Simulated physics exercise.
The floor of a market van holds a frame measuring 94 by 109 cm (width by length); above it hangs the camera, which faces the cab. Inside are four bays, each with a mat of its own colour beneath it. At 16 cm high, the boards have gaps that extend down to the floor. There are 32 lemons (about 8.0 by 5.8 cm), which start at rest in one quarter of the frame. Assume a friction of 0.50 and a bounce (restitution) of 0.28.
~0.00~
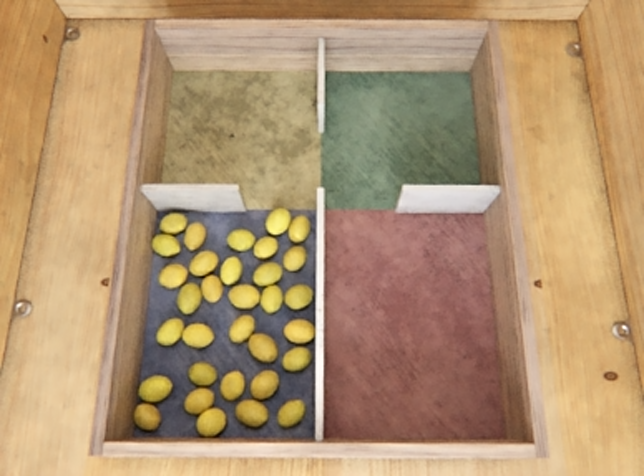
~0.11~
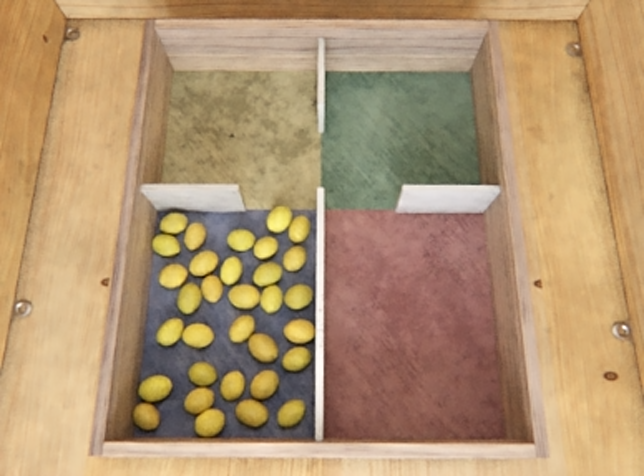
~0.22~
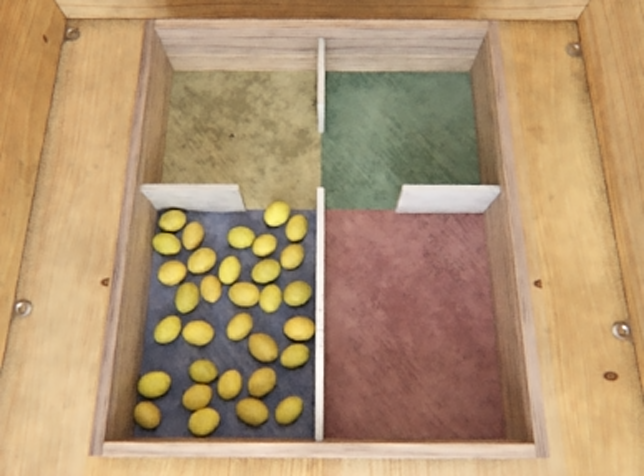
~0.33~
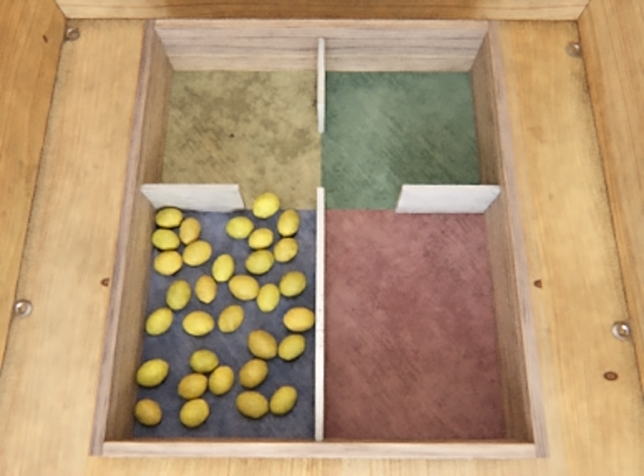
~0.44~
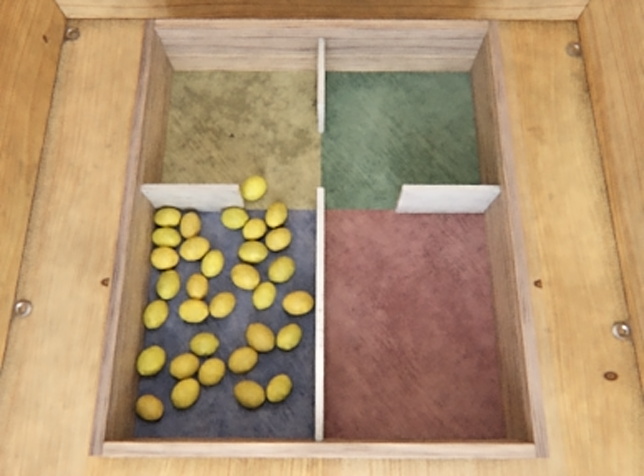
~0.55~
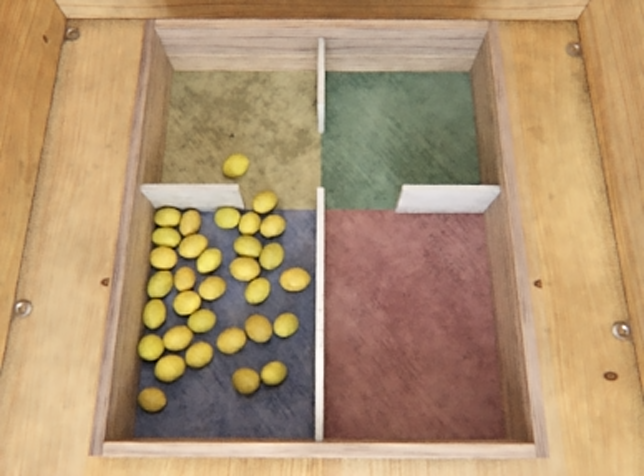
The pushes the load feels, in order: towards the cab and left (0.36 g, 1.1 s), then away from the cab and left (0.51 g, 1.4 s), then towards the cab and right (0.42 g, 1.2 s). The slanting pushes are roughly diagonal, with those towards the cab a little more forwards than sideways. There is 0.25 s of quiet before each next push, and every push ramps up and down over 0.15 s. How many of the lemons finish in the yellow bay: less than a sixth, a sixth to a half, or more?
In the yellow bay you should find somewhere from one sixth to half of the load.
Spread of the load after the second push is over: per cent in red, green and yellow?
By that time it's red at 0 percent, green at 0 percent and yellow at 10 percent.
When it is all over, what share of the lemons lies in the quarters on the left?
I'd say close to 80 per cent.
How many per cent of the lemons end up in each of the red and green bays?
Shares: Red near 0, green near 20 percent.
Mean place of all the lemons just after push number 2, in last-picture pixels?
Average position: About (187, 309).
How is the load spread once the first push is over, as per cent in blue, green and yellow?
Blue at 80, green at 0, yellow at 20 in a hundred.
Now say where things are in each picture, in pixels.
The first picture shows middle of the blue mat (232, 317); middle of the green mat (400, 136); middle of the red mat (408, 318); middle of the yellow mat (242, 136); 32 in the blue bay; the lemon farthest behind, in the direction of the first push, is at (292, 414).
In the second picture, 32 in the blue bay; the lemon farthest behind, in the direction of the first push, is at (291, 413).
In the third picture, 32 in the blue bay; the lemon farthest behind, in the direction of the first push, is at (289, 410).
In the fourth picture, 32 in the blue bay; the lemon farthest behind, in the direction of the first push, is at (283, 401).
In the fifth picture, 31 in the blue bay and 1 in the yellow bay; the lemon farthest behind, in the direction of the first push, is at (279, 388).
In the sixth picture, 30 in the blue bay and 2 in the yellow bay; the lemon farthest behind, in the direction of the first push, is at (274, 373).
After push 1 (1.34 s), 27 in the blue bay and 5 in the yellow bay.
After push 2 (2.99 s), 28 in the blue bay and 4 in the yellow bay.
After push 3 (4.44 s), 15 in the blue bay, 5 in the green bay and 12 in the yellow bay.
Final count (at 5.68 s), 16 in the blue bay, 5 in the green bay and 11 in the yellow bay. Asked share, 11 of 32, 34 per cent.
